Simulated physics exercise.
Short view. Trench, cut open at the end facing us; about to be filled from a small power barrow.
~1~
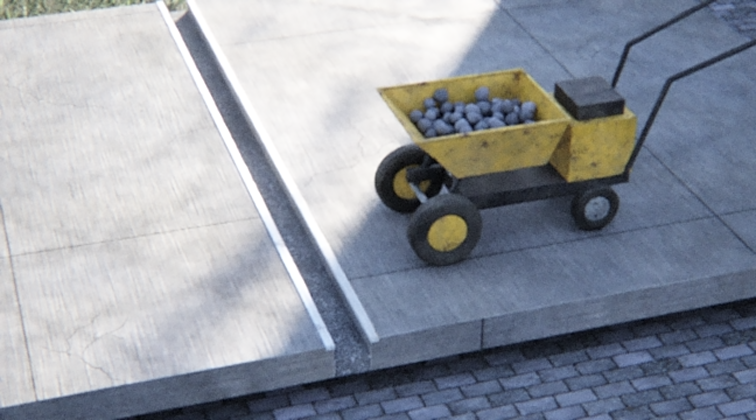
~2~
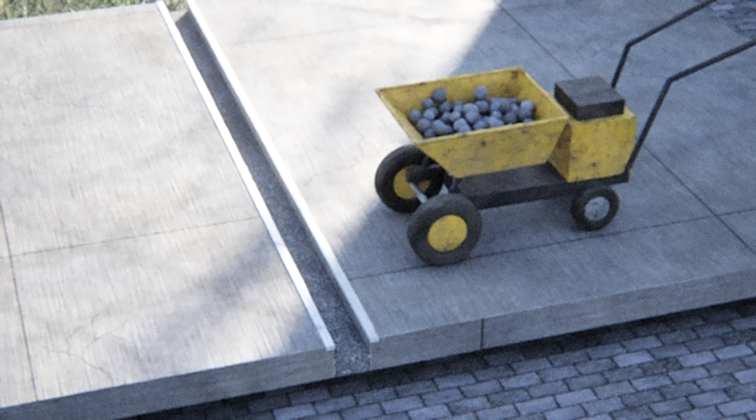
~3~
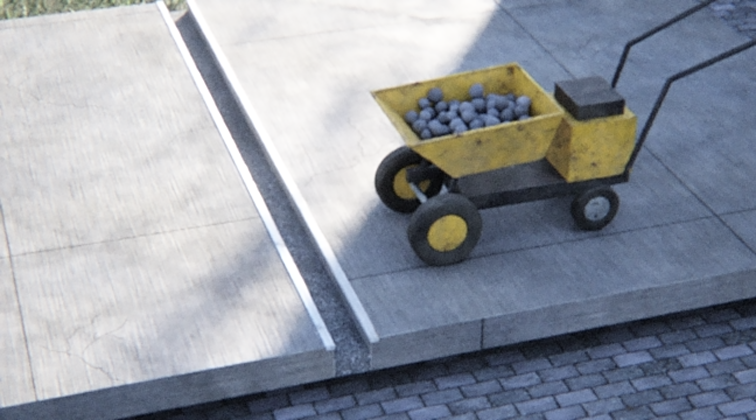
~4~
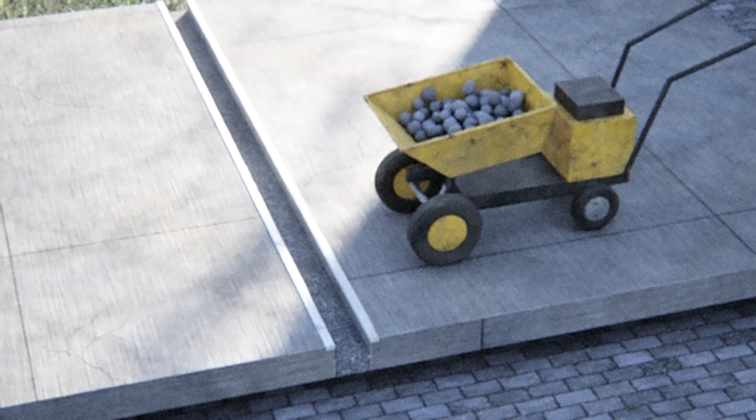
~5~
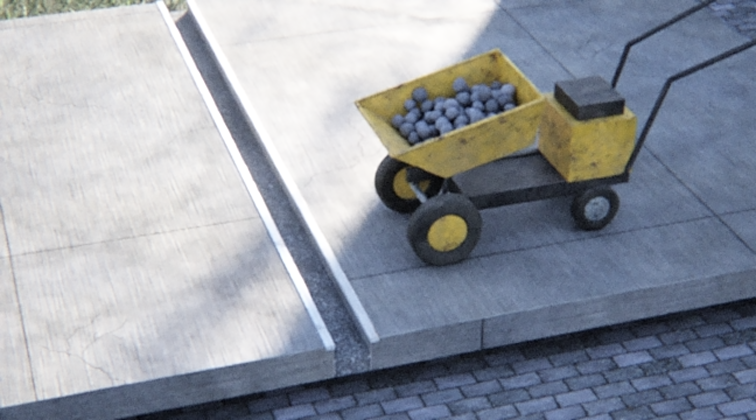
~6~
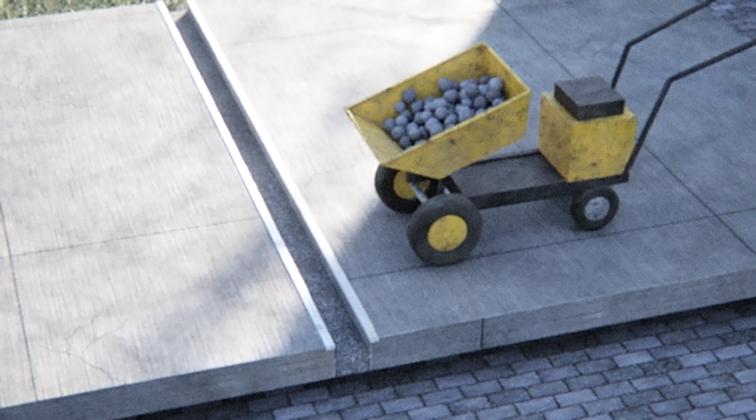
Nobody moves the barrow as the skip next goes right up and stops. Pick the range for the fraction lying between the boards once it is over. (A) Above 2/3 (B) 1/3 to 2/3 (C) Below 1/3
1/3 to 2/3 (B).
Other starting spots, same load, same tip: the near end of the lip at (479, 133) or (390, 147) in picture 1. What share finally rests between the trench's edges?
In turn 40 and 10 in a hundred.
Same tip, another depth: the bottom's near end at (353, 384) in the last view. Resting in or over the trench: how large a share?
Something like 70 %.
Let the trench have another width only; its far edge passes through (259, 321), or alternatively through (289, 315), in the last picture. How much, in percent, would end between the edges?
Roughly 100 % first, 90 % second.
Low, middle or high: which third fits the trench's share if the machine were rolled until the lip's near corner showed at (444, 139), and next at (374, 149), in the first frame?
Try 1, the middle third; try 2, under a third.
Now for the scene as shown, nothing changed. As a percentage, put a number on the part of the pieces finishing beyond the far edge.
Near 40 %.
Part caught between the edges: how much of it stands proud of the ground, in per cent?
Around 40 in a hundred.
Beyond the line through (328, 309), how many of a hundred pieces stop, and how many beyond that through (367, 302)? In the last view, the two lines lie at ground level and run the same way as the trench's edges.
Close to 60 and 90 per cent respectively.
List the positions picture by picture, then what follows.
In the first frame, lip of the skip (417, 143), level; top of the load (473, 118), round cobbles; first edge of the trench (356, 303); far edge (313, 311), the trench under half as wide as the skip, and about half as deep as wide.
In the second frame, lip of the skip (415, 143), level; top of the load (497, 117).
In the third frame, lip of the skip (410, 146), tipped barely; top of the load (493, 115).
In the fourth frame, lip of the skip (403, 150), tipped a little; top of the load (487, 111).
In the fifth frame, lip of the skip (393, 156), tipped a little; top of the load (478, 107).
In the sixth frame, lip of the skip (383, 164), tipped clearly; top of the load (484, 93); first edge of the trench (356, 303); far edge (313, 311).
Just after the last frame, skip tipped steeply; every one in the skip.
A moment on, skip tipped right over; roughly half in the skip; roughly a quarter in or heaped over the trench; about a tenth beyond it.
Further on, skip tipped right over; about a tenth in the skip; just a few short of the trench; roughly half in or heaped over the trench; roughly a third beyond it.
When it is over, skip tipped right over; about a tenth in the skip; just a few short of the trench; roughly half in or heaped over the trench; roughly a third beyond it.
